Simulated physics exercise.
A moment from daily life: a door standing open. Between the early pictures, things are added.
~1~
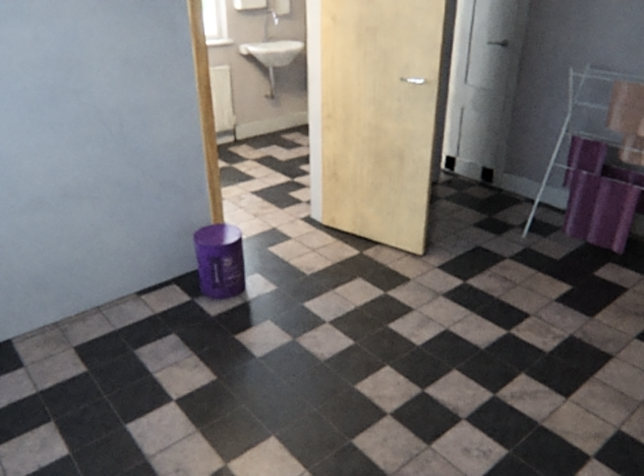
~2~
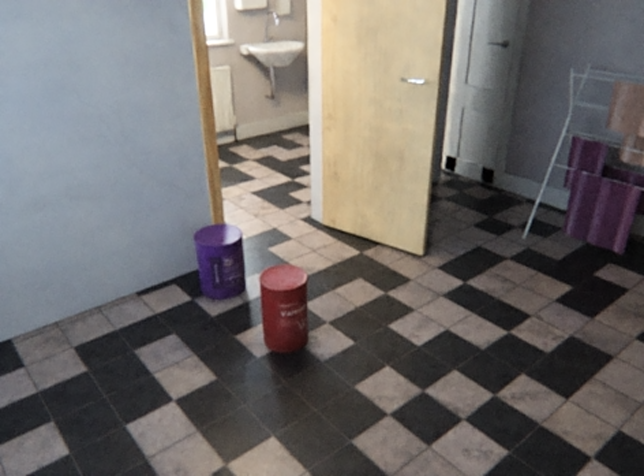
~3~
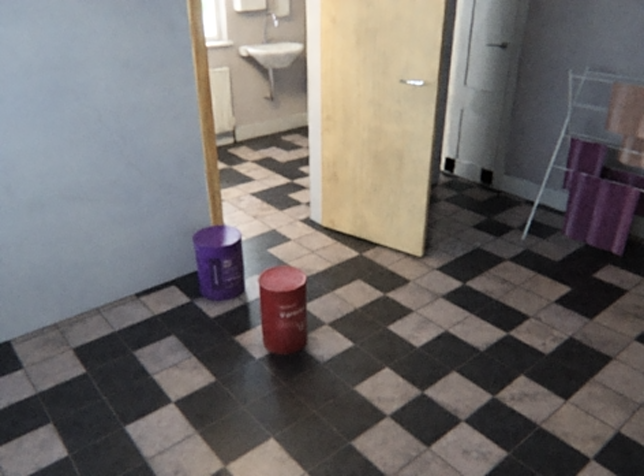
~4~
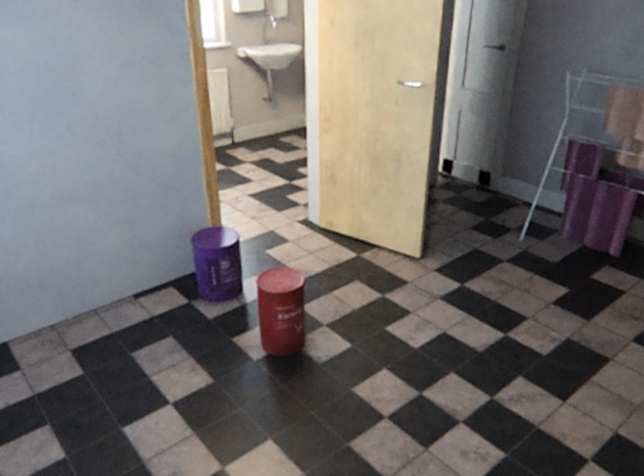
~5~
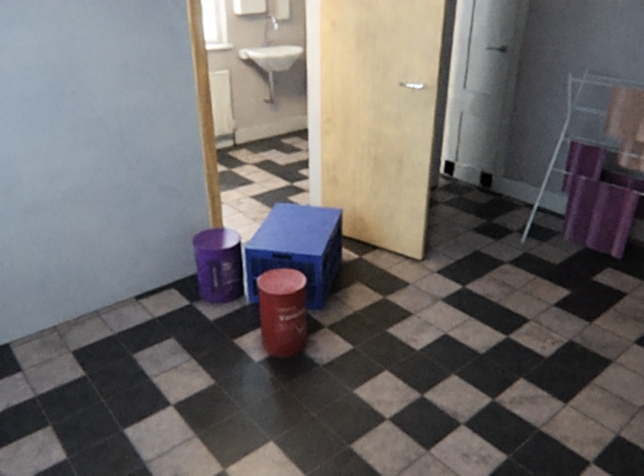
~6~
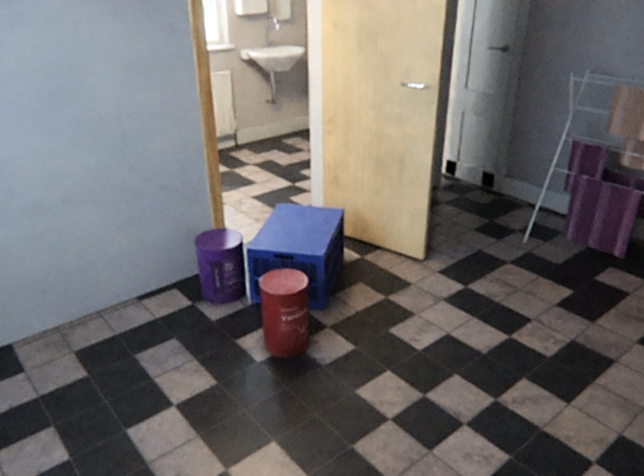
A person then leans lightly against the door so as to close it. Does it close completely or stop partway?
It comes to rest short of the frame.
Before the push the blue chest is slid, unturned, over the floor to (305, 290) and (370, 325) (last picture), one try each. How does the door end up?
So the first time it is halted early, and the second time it completes its arc.
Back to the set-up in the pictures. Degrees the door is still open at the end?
About 50°.
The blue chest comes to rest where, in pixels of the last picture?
At about (281, 256).
Then, 0.60 s on from there, door at 85°.
Then, 0.90 s on from there, door at 66°; blue chest shifted a little near (297, 254).
Then, 1.30 s on from there, door at 53°; blue chest shifted a little near (285, 256).
In the end, door at 48°; all 3 unmoved. At the end, from the last picture's camera, blue chest near (281, 256).
